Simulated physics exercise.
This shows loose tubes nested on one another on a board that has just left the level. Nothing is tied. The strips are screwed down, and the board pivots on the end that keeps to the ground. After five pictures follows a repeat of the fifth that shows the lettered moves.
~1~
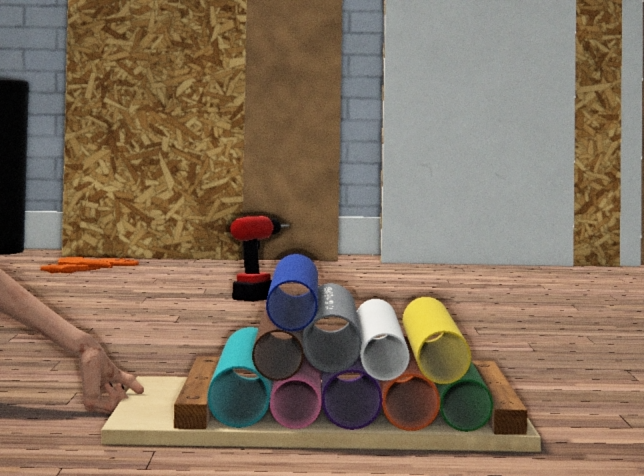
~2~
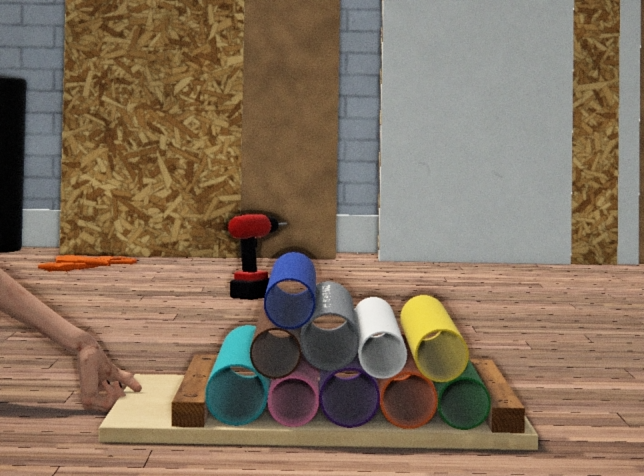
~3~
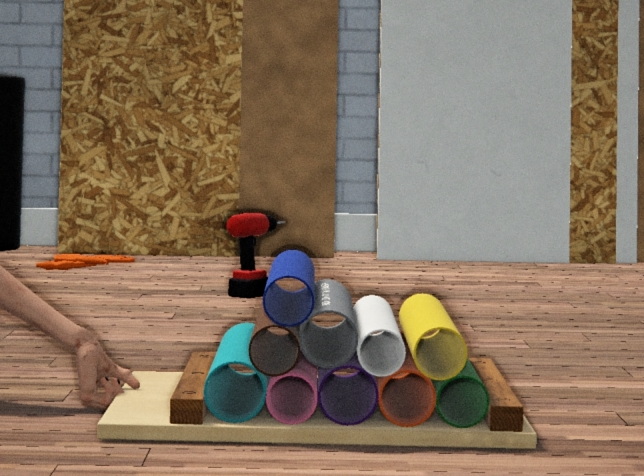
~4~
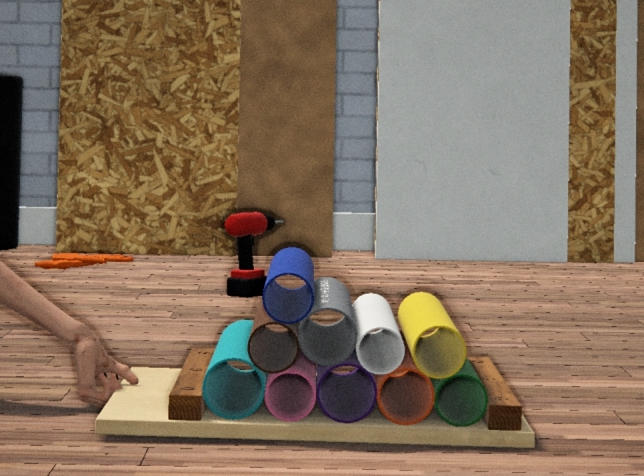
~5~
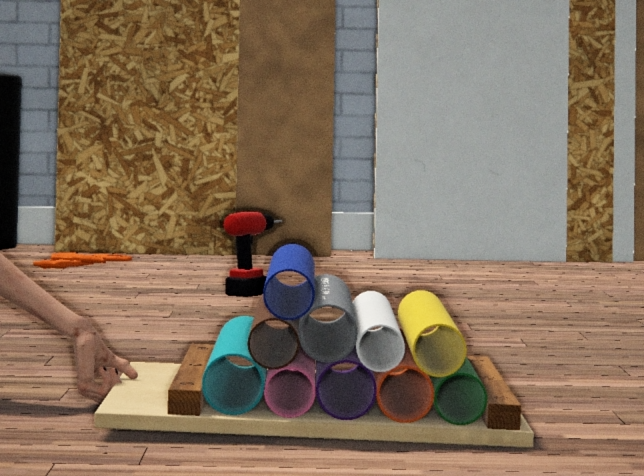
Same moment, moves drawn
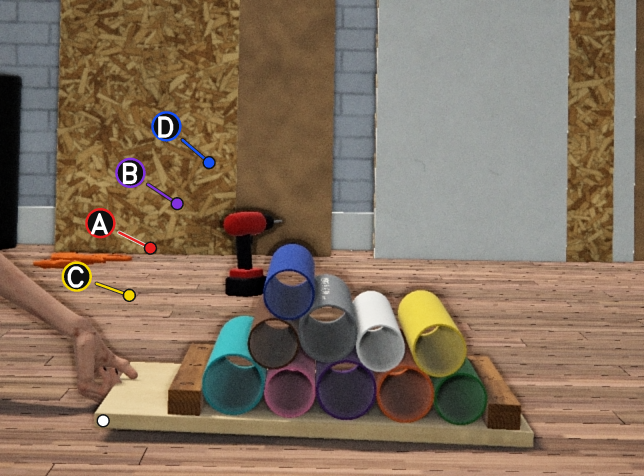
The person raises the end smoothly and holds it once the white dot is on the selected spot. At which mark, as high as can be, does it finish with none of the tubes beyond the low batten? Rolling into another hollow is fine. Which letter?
Mark C is as high as it can go.
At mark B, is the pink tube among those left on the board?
Yes, with B.
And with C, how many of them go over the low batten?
The count is none.
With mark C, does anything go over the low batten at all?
At C: No.
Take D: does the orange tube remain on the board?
Yes, with D.
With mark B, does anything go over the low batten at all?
Yes.
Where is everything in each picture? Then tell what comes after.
In the first picture, white tube (385, 356); brown tube (278, 355); grey tube (332, 343).
In the second picture, grey tube (330, 341); blue tube (289, 304).
In the third picture, board (317, 395); turquoise tube (235, 392); orange tube (408, 398).
In the fourth picture, board (315, 393); turquoise tube (234, 388); pink tube (290, 396).
In the fifth picture, board (315, 389); turquoise tube (233, 384); pink tube (290, 392).
On the marked copy, A at (151, 248); B at (177, 203); C at (129, 295); D at (209, 163); the white dot at (103, 421).
Following C. Soon after the start, board at 14°.
Later, board at 19°.
In the end, board at 19°, none over the low batten.
As for the rest, A five over the low batten; B five over the low batten; D five over the low batten.
